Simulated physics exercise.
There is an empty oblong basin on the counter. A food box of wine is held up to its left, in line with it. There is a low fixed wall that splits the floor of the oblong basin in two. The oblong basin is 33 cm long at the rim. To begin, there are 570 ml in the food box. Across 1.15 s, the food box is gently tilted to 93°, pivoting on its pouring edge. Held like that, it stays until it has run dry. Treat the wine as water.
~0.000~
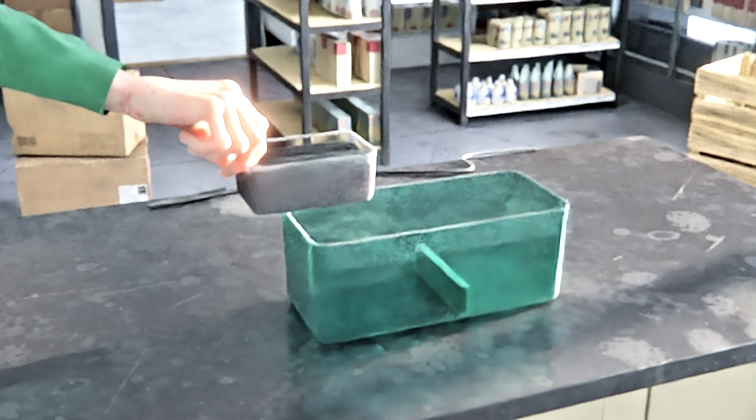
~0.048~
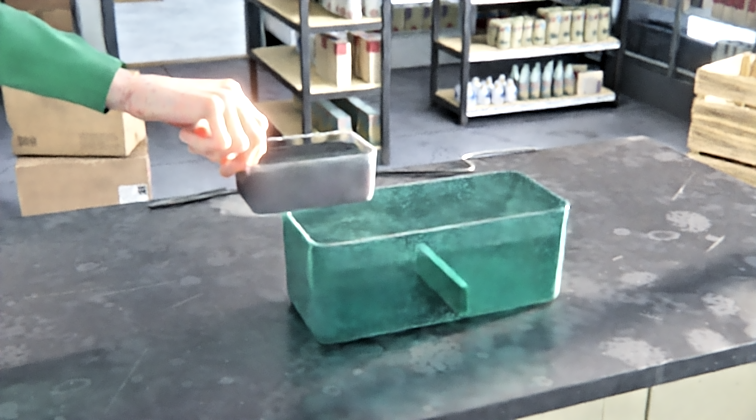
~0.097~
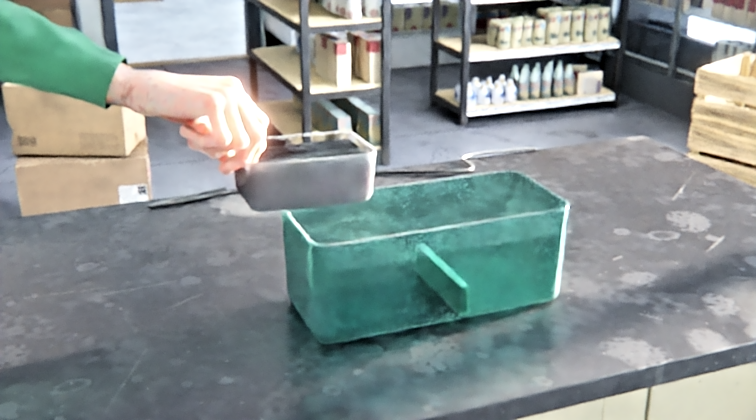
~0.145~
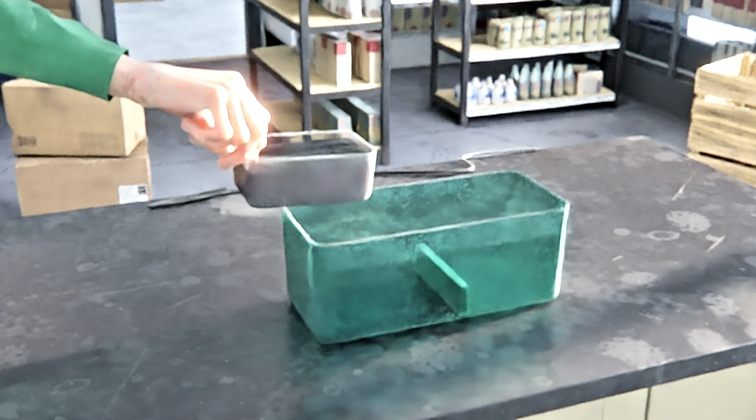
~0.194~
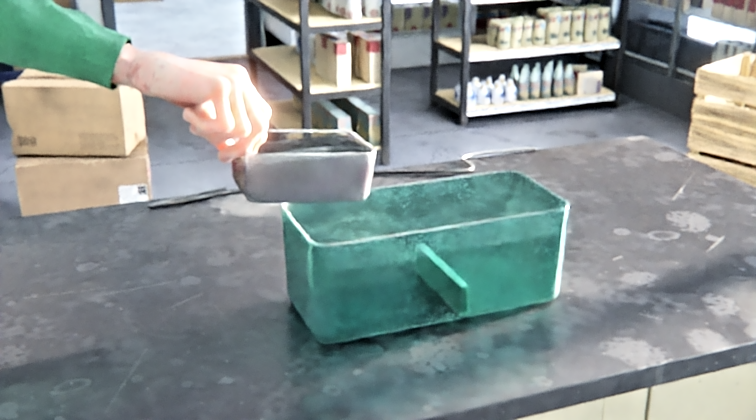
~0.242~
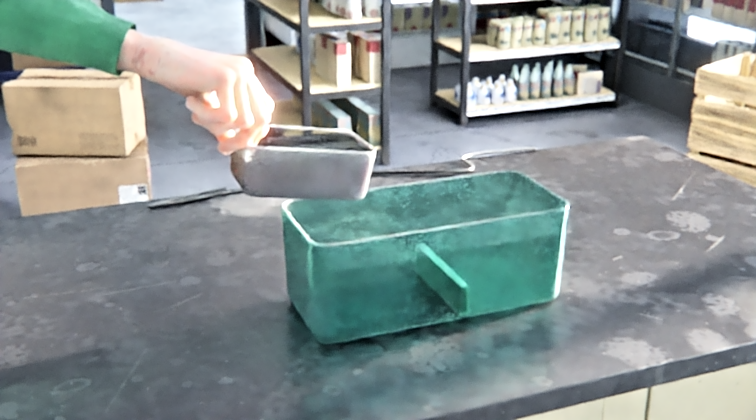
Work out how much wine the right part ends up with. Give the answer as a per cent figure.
I would put it at 51 per cent.
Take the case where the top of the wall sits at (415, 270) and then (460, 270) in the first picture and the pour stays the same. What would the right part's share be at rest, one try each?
Roughly 75 per cent, then 20 per cent.
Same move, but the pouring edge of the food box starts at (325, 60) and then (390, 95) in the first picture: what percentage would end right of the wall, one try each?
I'd expect close to 20 per cent and then close to 80 per cent.
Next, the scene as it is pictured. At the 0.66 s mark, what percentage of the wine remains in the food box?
I'd estimate some 46 % remains.
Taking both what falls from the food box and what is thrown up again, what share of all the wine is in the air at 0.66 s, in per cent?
Close to 36 per cent, I'd say.
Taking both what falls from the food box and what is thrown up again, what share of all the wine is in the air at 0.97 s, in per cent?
6 per cent, roughly.
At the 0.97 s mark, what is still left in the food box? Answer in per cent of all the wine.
Close to 10 percent of the total.
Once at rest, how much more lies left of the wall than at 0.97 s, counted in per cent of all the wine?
Near 14 in a hundred.
By 0.66 s the tilt is 58° and 46 per cent is still to pour, 18 is left of the wall and 0 right of it.
By 0.97 s the tilt is 88° and 9 per cent is still to pour, 34 is left of the wall and 51 right of it.
By 1.30 s the tilt is 93° and 2 per cent is still to pour, 46 is left of the wall and 50 right of it.
By 1.65 s the tilt is 93° and 0 per cent is still to pour, 49 is left of the wall and 51 right of it.
At rest 48 per cent lies left of the wall, 51 right of it and 1 outside.
